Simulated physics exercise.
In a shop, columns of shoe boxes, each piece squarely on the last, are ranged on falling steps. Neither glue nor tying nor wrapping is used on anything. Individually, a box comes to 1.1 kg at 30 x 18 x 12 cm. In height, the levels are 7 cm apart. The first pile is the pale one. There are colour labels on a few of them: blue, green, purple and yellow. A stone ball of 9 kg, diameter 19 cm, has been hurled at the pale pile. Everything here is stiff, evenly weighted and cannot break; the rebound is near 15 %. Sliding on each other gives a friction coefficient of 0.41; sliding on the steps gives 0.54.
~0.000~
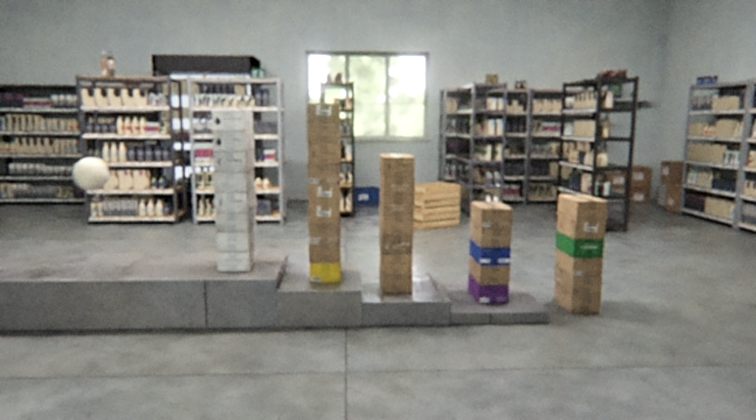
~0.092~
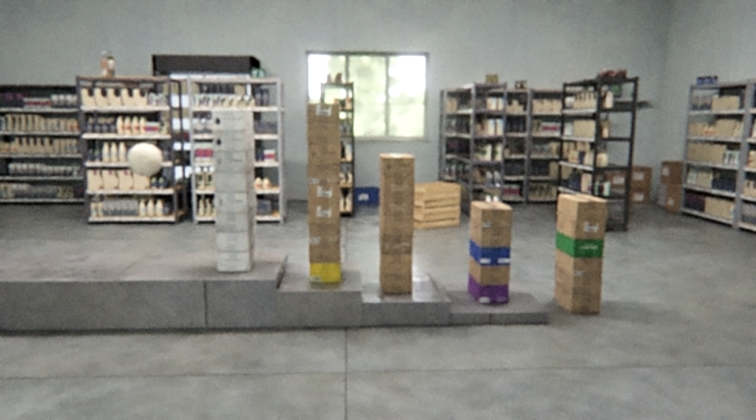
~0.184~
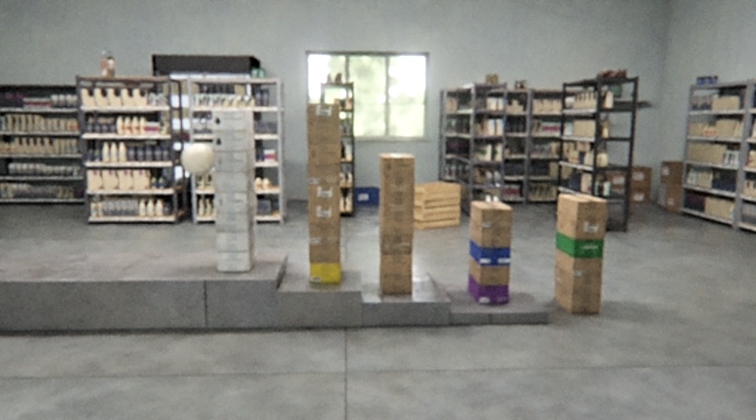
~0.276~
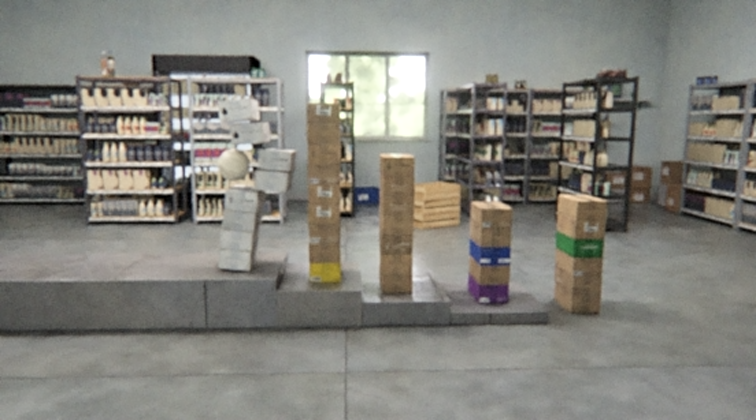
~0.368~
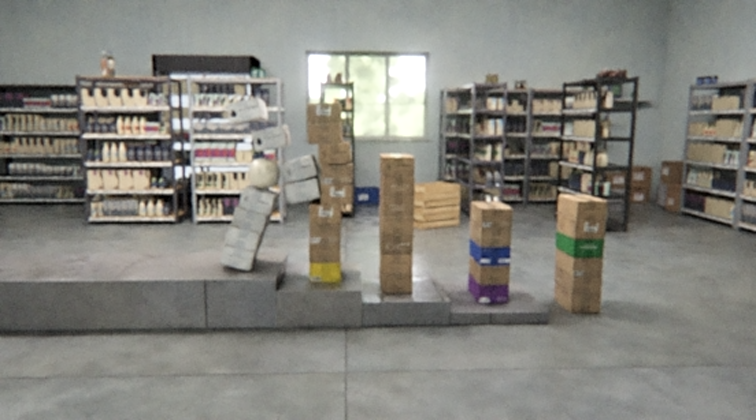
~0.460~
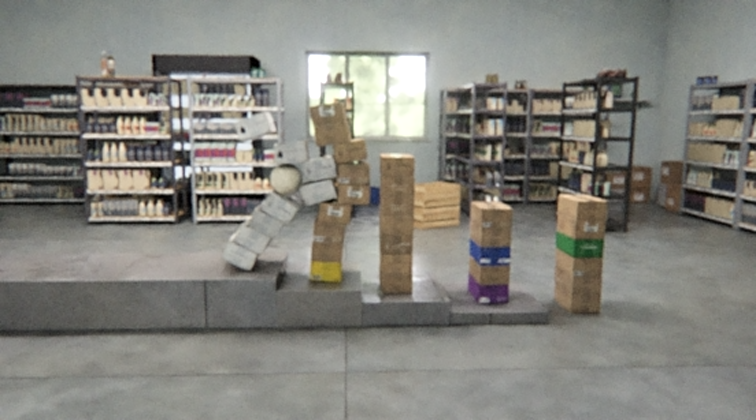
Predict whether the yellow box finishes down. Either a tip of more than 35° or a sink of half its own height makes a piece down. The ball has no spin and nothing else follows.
Prediction: It does not.
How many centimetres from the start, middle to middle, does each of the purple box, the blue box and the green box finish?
About: Purple 0, blue 50, green 45.
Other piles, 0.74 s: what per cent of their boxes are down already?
By then, 10 per cent.
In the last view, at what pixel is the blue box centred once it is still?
At about (554, 292).
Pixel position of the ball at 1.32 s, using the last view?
It should be near pixel (383, 250).
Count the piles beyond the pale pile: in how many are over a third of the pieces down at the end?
That would be 4 of them.
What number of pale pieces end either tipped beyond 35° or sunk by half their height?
8 pale pieces.
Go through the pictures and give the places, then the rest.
In the first picture (each place is the centre of the face we see best), ball (91, 174) 65 cm from contact, 3.7 m/s; yellow box (325, 273); green box (589, 249); blue box (495, 257); the others all in place.
The second picture shows ball (145, 160) 33 cm from contact, 3.4 m/s; yellow box (325, 273).
The third picture shows ball (199, 160) 20 mm from contact, 3.2 m/s; yellow box (325, 273).
The fourth picture shows ball (234, 165) after contact, 2.1 m/s; yellow box (325, 273); the others all in place.
The fifth picture shows ball (265, 174) after contact, 1.8 m/s; yellow box (325, 273); 4 have shifted.
The sixth picture shows ball (287, 179) after contact, 1.1 m/s; yellow box (326, 272) tilted 4°; green box (589, 249); blue box (495, 257); steepest lean 10°, the box at (327, 114); 9 have shifted.
By 0.74 s, 8 of the pale pile down; 3 of the 27 other boxes down; yellow box unmoved.
By 1.32 s, 8 of the pale pile down; 18 of the 27 other boxes down; yellow box unmoved; blue box tilted 38°, 7 cm lower.
When it is over (3.2 s), 8 of the pale pile down; 22 of the 27 other boxes down; yellow box unmoved; blue box on its side; green box on its side. In pixels of the last frame, middles, yellow box near (327, 267), blue box near (554, 292).
